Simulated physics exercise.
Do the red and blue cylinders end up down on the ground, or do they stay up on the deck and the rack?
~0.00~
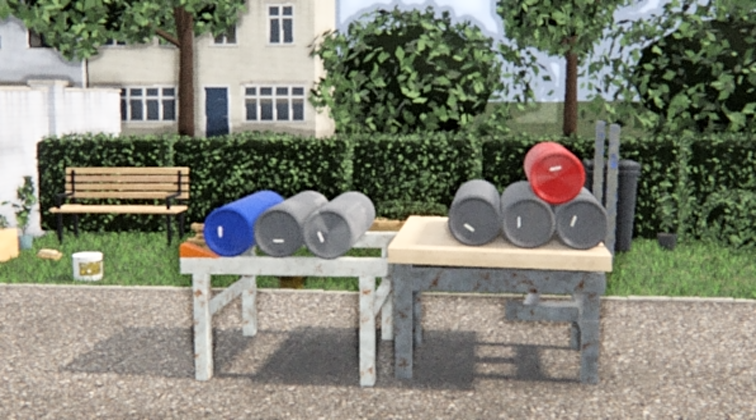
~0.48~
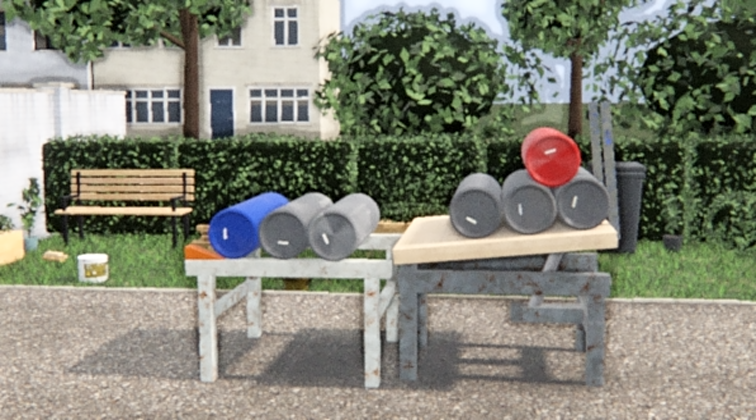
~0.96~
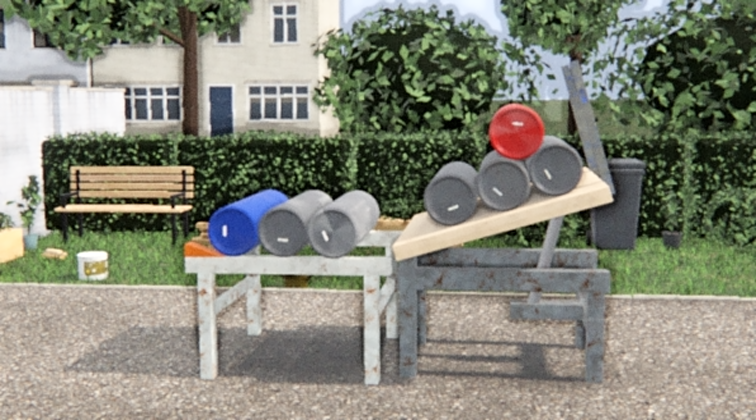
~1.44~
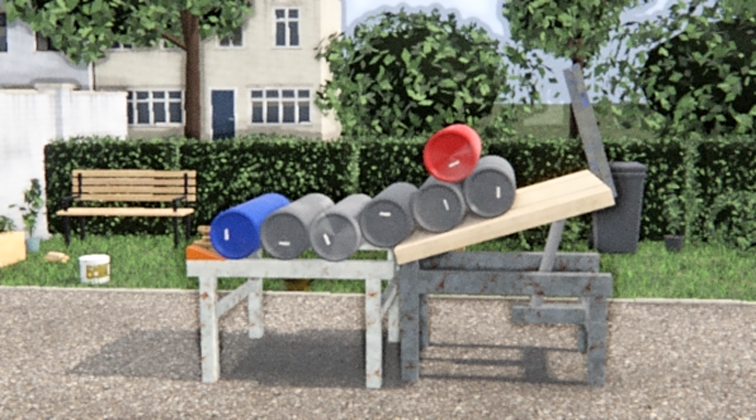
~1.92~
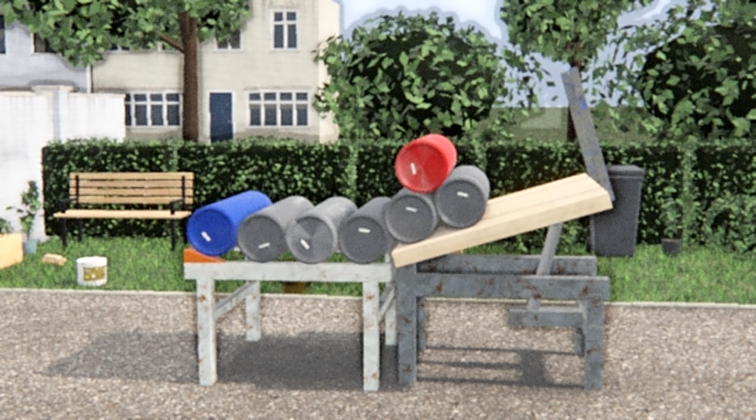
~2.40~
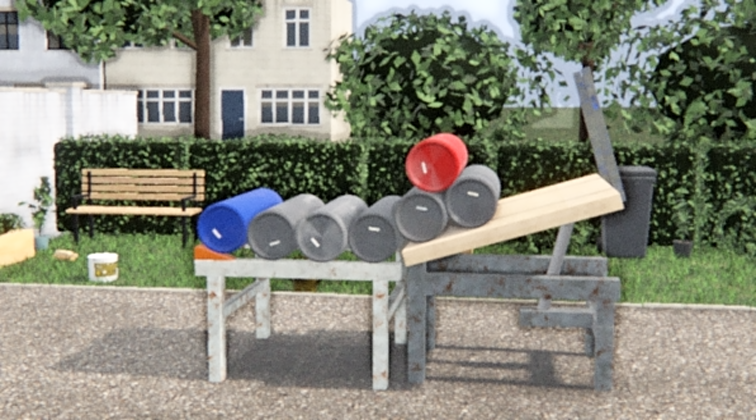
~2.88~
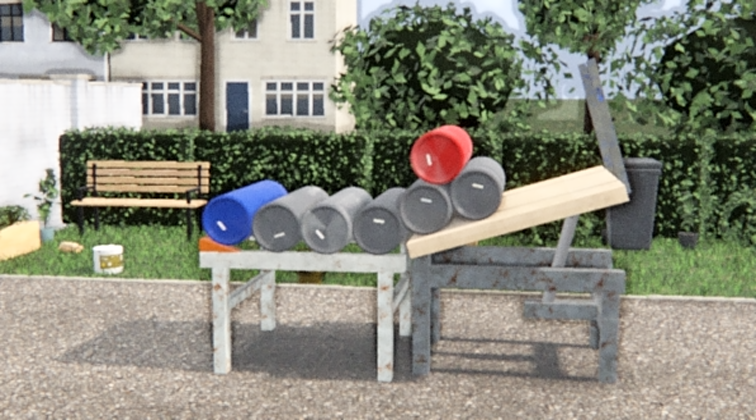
They both stay up. The red cylinder comes to rest aboard the deck, on top of grey ones, and the blue one comes to rest lying on the rack.
We see a wooden deck tilt up at its right edge, sending grey cylinders and the red one riding on them left toward a level rack. They push up against the row there, nudging the blue cylinder left, and all settle, blue still on the rack and red still on top.
